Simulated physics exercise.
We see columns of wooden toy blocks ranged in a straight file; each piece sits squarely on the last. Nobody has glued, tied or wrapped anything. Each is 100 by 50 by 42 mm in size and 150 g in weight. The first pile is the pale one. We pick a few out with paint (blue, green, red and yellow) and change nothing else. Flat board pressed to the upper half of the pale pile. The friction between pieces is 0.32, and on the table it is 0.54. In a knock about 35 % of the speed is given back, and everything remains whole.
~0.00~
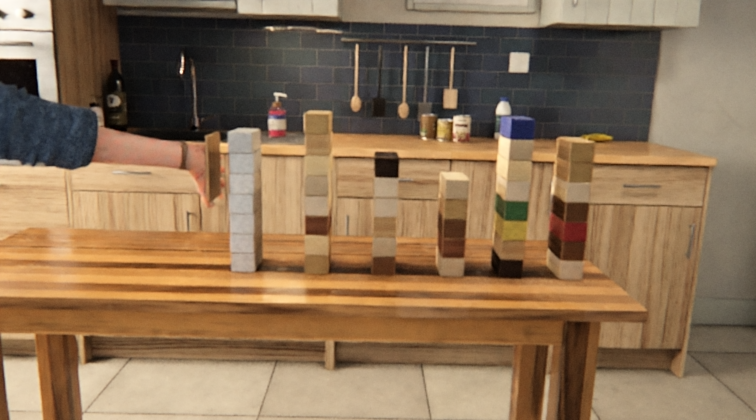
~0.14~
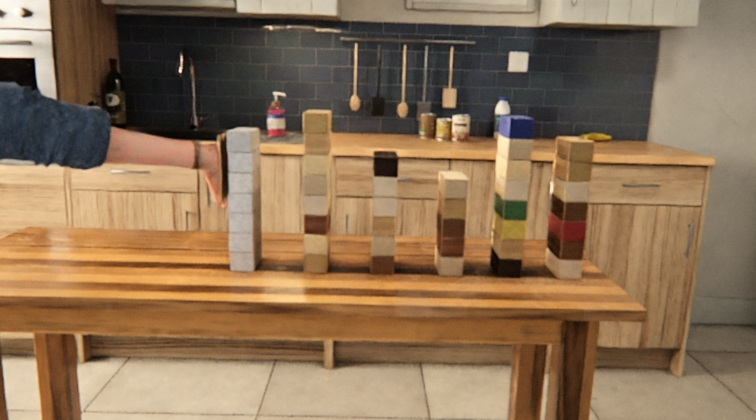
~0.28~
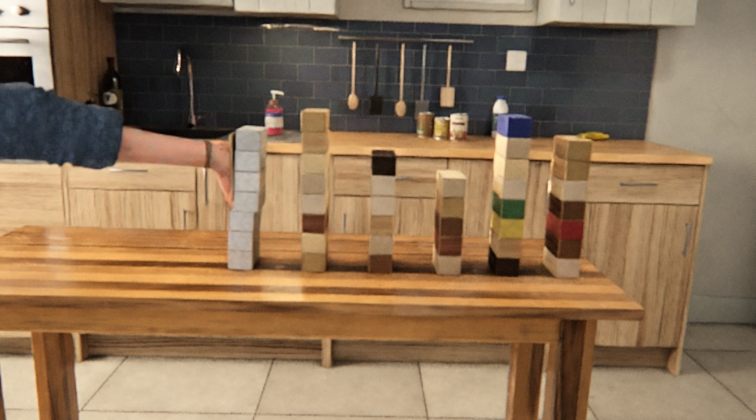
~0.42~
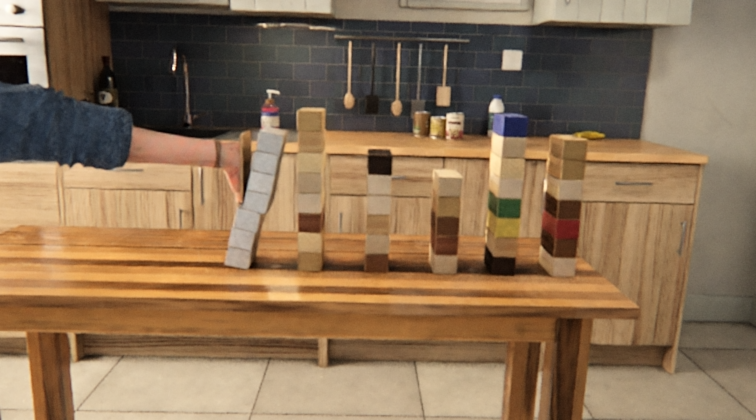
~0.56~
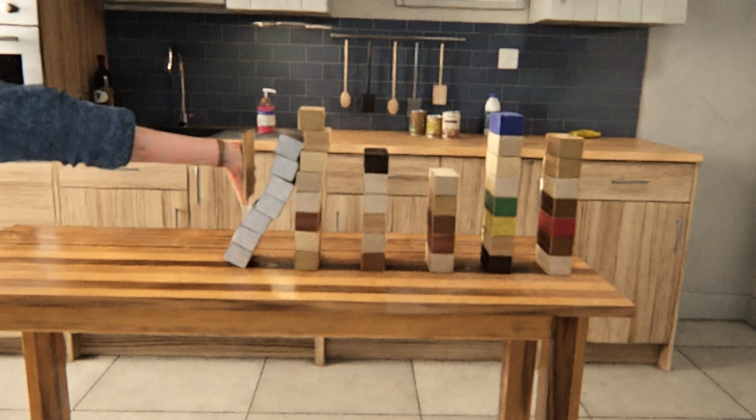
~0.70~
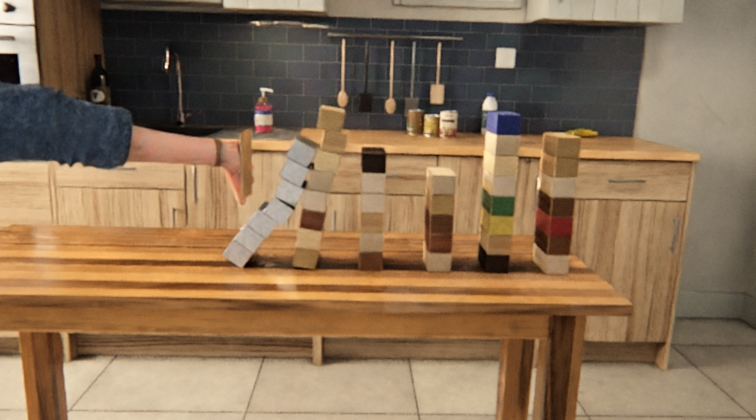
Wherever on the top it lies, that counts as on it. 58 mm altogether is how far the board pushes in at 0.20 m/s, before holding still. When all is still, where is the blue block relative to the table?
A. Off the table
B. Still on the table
B, still on the table.
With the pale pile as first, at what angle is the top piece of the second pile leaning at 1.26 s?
Roughly 10 degrees.
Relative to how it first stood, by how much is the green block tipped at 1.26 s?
About 5 degrees.
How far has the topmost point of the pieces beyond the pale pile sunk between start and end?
19 cm.
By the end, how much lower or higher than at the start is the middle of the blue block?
21 centimetres lower, roughly.
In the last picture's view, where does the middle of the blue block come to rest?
Look around pixel (505, 221) in the last frame.
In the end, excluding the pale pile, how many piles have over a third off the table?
The answer is 2.
After 0.92 s, 7 of the pale pile down; none of the 34 other blocks off the table, 13 disturbed; blue block unmoved.
After 1.26 s, 7 of the pale pile down; none of the 34 other blocks off the table, 28 disturbed; blue block 19° from how it stood; yellow block 16° from how it stood.
After 1.74 s, 7 of the pale pile down; 7 of the 34 other blocks off the table; blue block on its side; red block upside down.
After 2.22 s, 7 of the pale pile down; 13 of the 34 other blocks off the table; blue block upside down; red block upside down.
In the end (2.5 s), 7 of the pale pile down; 13 of the 34 other blocks off the table; blue block upside down; green block upside down; red block 69° from how it stood, 81 cm lower. From the last view, middles, blue block near (505, 221).
